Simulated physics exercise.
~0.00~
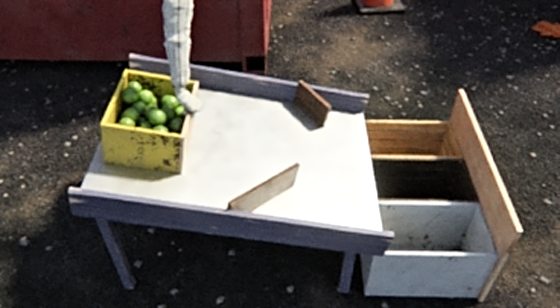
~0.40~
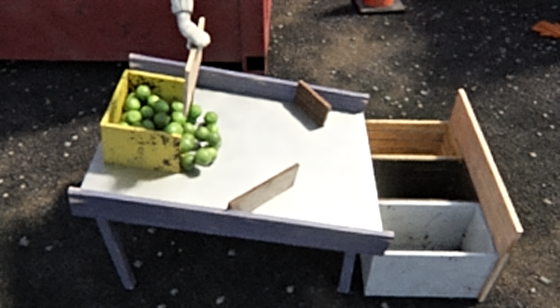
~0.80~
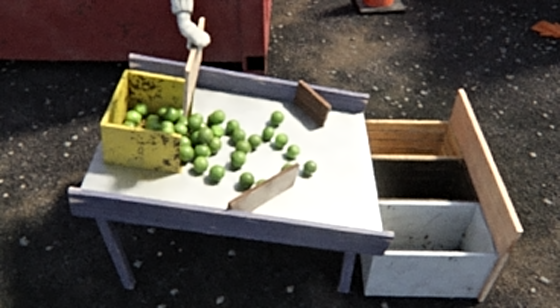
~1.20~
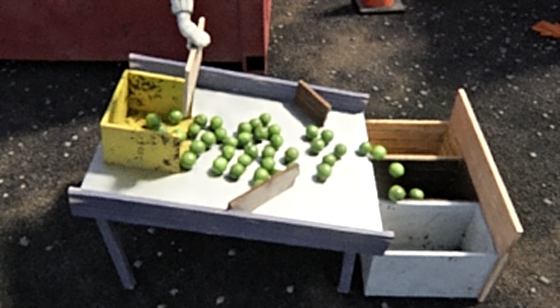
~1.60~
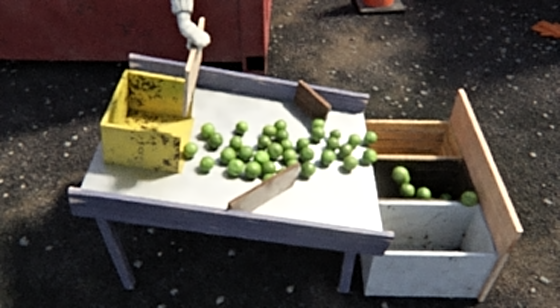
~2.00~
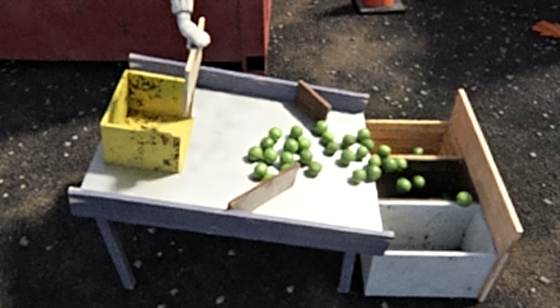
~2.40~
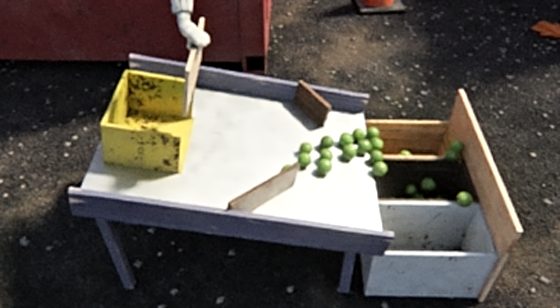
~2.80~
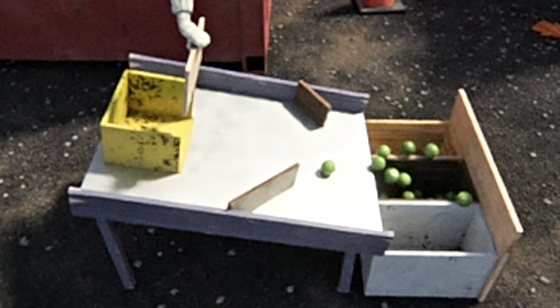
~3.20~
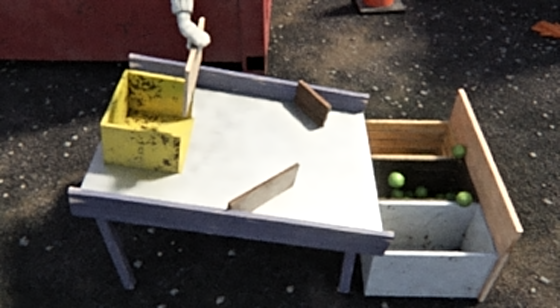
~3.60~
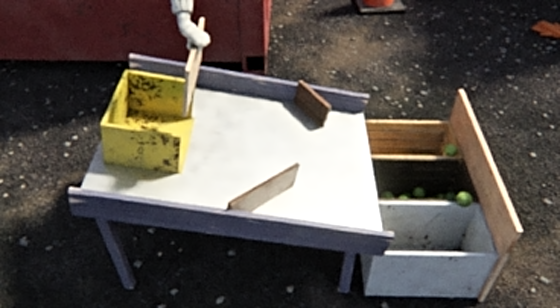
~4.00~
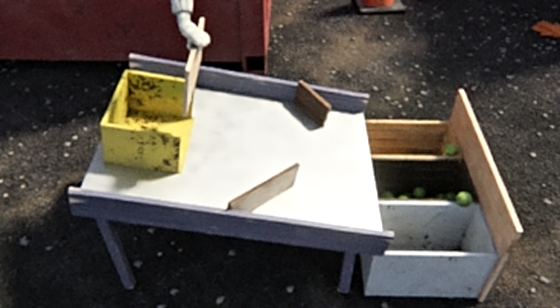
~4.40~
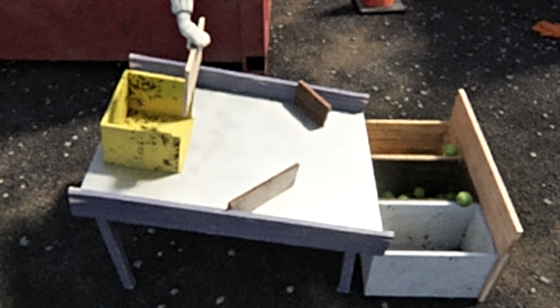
Bright green apples fill a yellow pen at the left end of a pale, grey-railed table, seen from above on dark, sunlit asphalt. Two angled wooden boards stand on the tabletop, and beyond its right end sit a wooden bin, a black tote and a white tote. A white jointed arm lifts the gate and holds it leaning while the apples spill out and spread rightward. They funnel between the boards and drop off the far edge in a stream. The last few tumble in, leaving pen and table empty, with apples visible in the wooden bin and black tote.
